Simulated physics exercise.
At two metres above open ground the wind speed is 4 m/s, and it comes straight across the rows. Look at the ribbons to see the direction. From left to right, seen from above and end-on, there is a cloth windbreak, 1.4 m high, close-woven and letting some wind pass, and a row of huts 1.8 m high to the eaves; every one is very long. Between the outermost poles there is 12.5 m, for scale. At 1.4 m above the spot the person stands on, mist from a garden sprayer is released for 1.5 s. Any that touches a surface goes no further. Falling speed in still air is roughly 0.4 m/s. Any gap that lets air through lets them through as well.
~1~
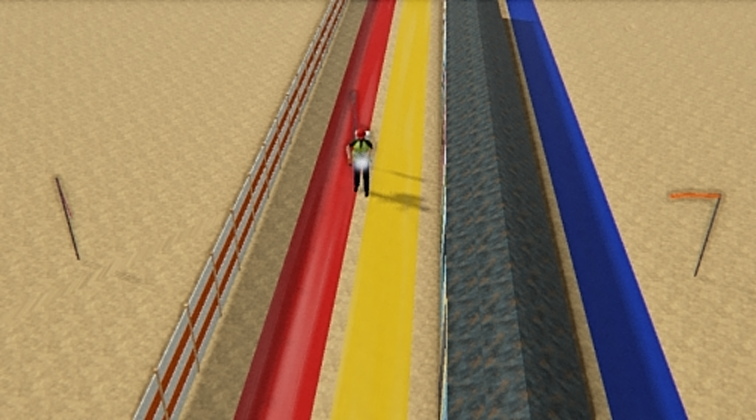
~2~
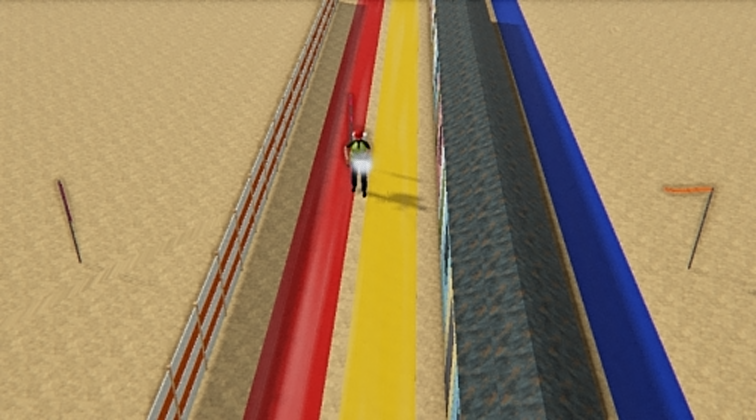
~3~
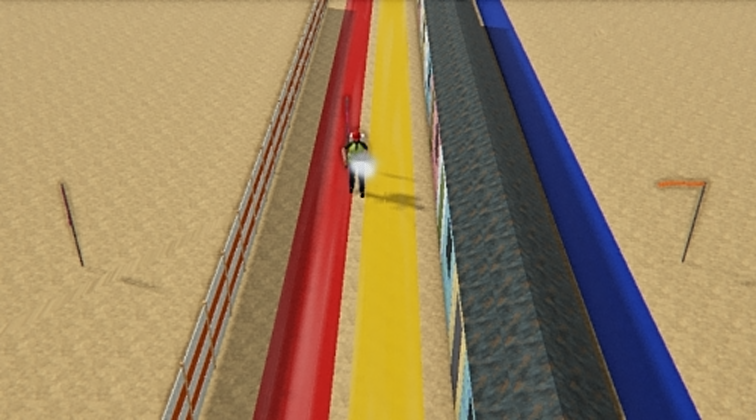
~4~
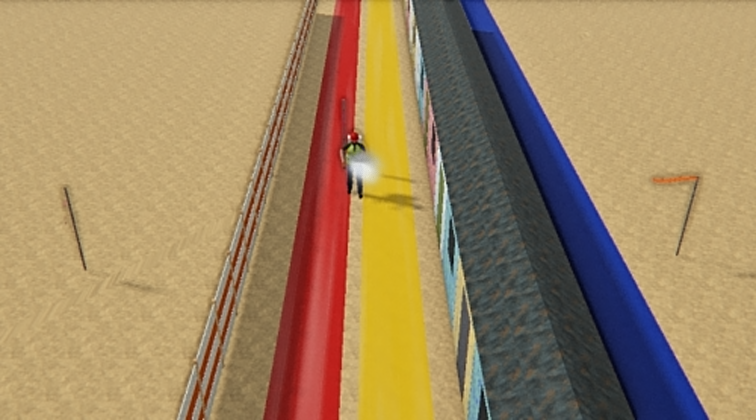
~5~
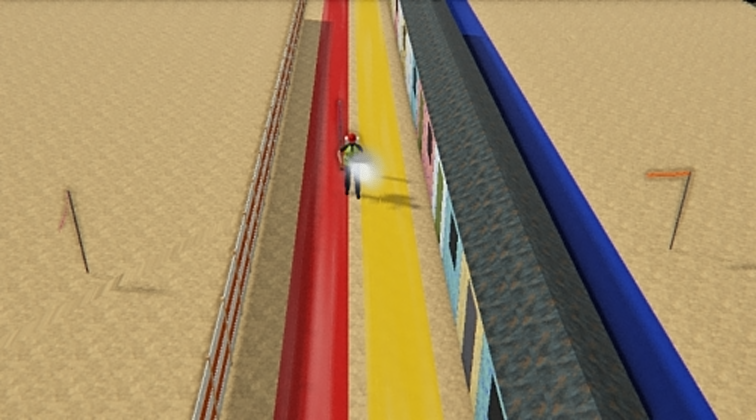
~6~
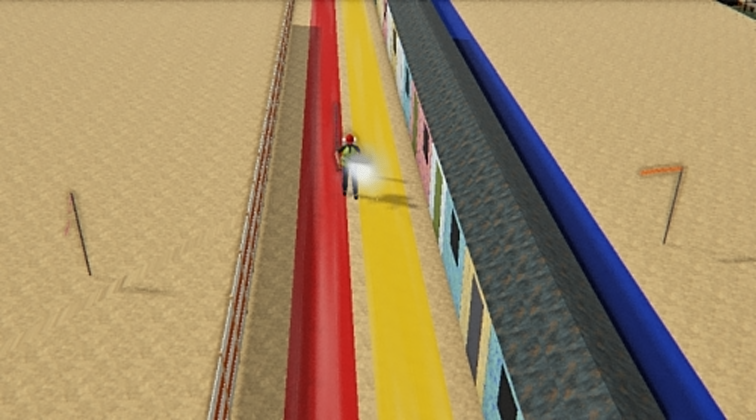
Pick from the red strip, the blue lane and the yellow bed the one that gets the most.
It is the yellow one that gets the most.
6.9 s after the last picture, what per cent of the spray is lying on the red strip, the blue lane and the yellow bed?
I'd put it near 2 % on red, 0 % on blue and 60 % on yellow.
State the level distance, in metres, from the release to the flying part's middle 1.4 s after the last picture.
Around 0.5 metres.
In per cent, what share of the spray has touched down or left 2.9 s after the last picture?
I'd put it at around 25 per cent.
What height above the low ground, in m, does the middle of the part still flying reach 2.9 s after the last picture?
Middle height: Approx. 0.8 m.
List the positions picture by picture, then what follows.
The first frame shows the left ribbon ends at (71, 217), hanging almost straight, the spray in the air spans x = 355 to 365 around y = 160 and it comes from (362, 159).
The second frame shows the right ribbon ends at (664, 189), leaning 85 degrees to the left, the spray in the air spans x = 355 to 370 around y = 160, the red one passes (317, 252), the yellow one passes (388, 255) and the blue one passes (599, 263).
The third frame shows the spray in the air spans x = 355 to 370 around y = 165 and the top of the row of huts crosses (485, 121).
The fourth frame shows the spray in the air spans x = 355 to 375 around y = 165, the red one passes (326, 195), the yellow one passes (387, 195) and the blue one passes (565, 196).
The fifth frame shows the right ribbon ends at (647, 176), leaning 85 degrees to the left and the spray in the air spans x = 350 to 380 around y = 165.
The sixth frame shows the spray in the air spans x = 350 to 380 around y = 165 and the top of the cloth windbreak crosses (257, 165).
Then, 1.4 s after the last picture, 0 % lies on the red strip, 2 % on the yellow bed and 0 % on the blue lane; 3 % has touched down or left; the middle of what still flies is 1.0 m above the low ground, near (375, 179).
Then, 2.9 s after the last picture, 0 % lies on the red strip, 22 % on the yellow bed and 0 % on the blue lane; 25 % has touched down or left; the middle of what still flies is 0.8 m above the low ground, near (387, 186).
Then, 6.9 s after the last picture, 2 % lies on the red strip, 59 % on the yellow bed and 0 % on the blue lane; 74 % has touched down or left; the middle of what still flies is 0.9 m above the low ground, near (407, 180).
Then, 18.9 s after the last picture, 2 % lies on the red strip, 66 % on the yellow bed and 0 % on the blue lane; 98 % has touched down or left.
Then, 43.9 s after the last picture, 2 % lies on the red strip, 66 % on the yellow bed and 0 % on the blue lane; 100 % has touched down or left.
